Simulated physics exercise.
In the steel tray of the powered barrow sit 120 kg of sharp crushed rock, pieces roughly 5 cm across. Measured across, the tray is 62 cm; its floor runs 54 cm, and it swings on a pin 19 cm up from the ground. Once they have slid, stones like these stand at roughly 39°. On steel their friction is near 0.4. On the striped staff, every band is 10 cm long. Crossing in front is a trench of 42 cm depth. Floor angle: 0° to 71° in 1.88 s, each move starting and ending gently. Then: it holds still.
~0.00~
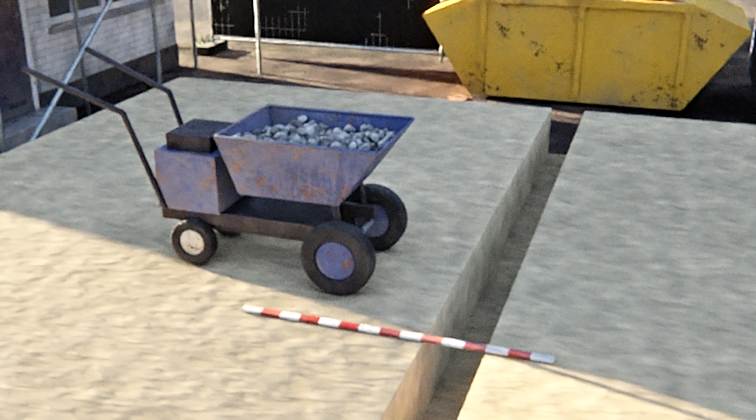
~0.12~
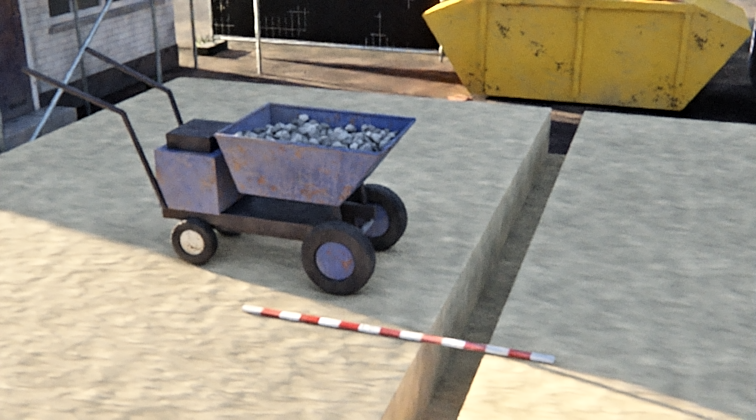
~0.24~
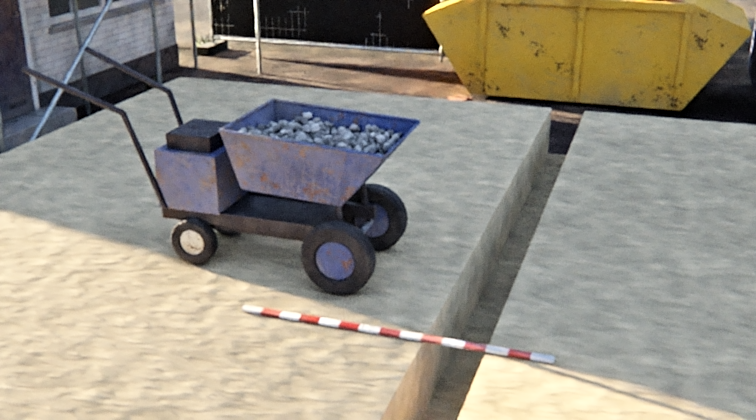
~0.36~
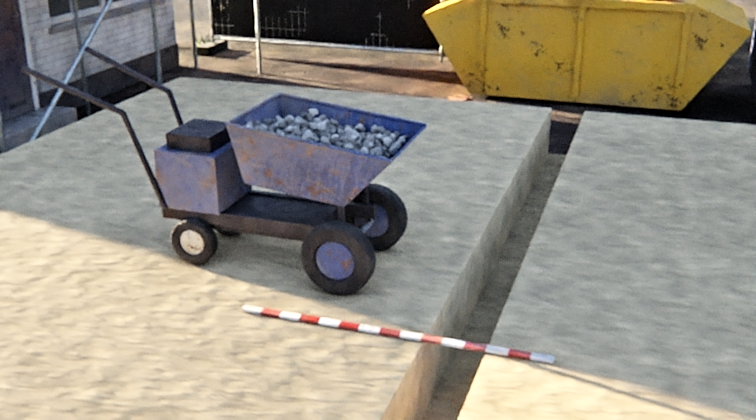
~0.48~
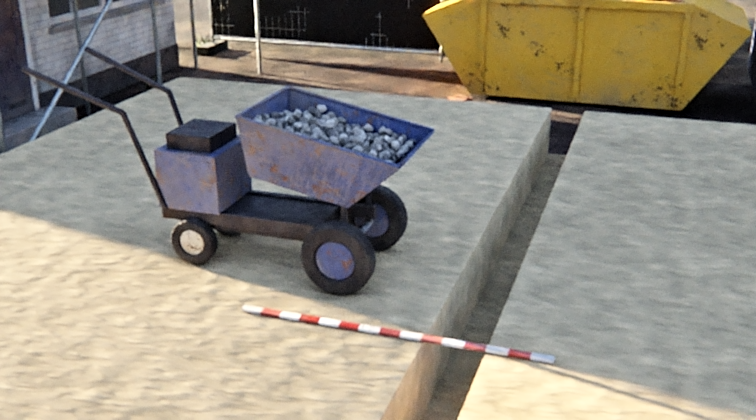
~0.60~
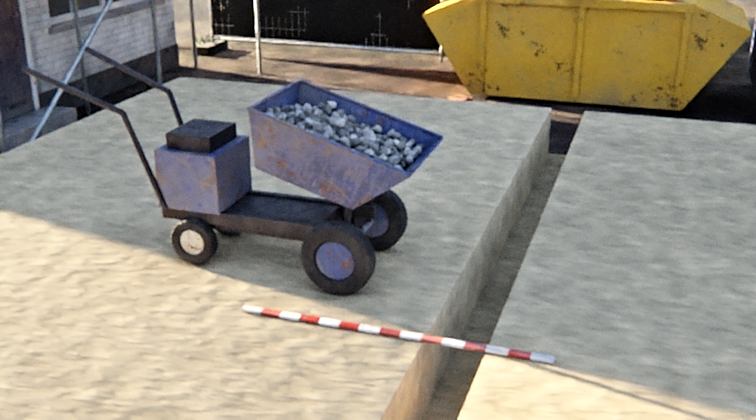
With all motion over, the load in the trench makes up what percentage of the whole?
It makes up about 70 percent of the whole load.
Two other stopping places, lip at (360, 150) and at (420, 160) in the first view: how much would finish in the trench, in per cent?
From the first place around 80 per cent, from the other around 15.
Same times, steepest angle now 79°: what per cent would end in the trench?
With that change, near 90 per cent.
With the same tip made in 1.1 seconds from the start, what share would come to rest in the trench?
Near 65 per cent.
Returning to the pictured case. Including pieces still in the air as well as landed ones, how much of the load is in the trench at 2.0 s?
20 per cent or so by then.
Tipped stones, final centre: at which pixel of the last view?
Their centre sits close to (486, 341).
After 1.4 s the floor is at 60°; 100 % in the tray; the foremost stones are at (459, 231).
After 2.0 s the floor is at 71°; 77 % in the tray, 18 % in the trench, 4 % past the trench; the foremost stones are at (539, 312).
After 2.3 s the floor is at 71°; 51 % in the tray, 37 % in the trench, 11 % past the trench; the foremost stones are at (579, 311).
After 4.3 s the floor is at 71°; 18 % in the tray, 70 % in the trench, 12 % past the trench; the foremost stones are at (593, 316).
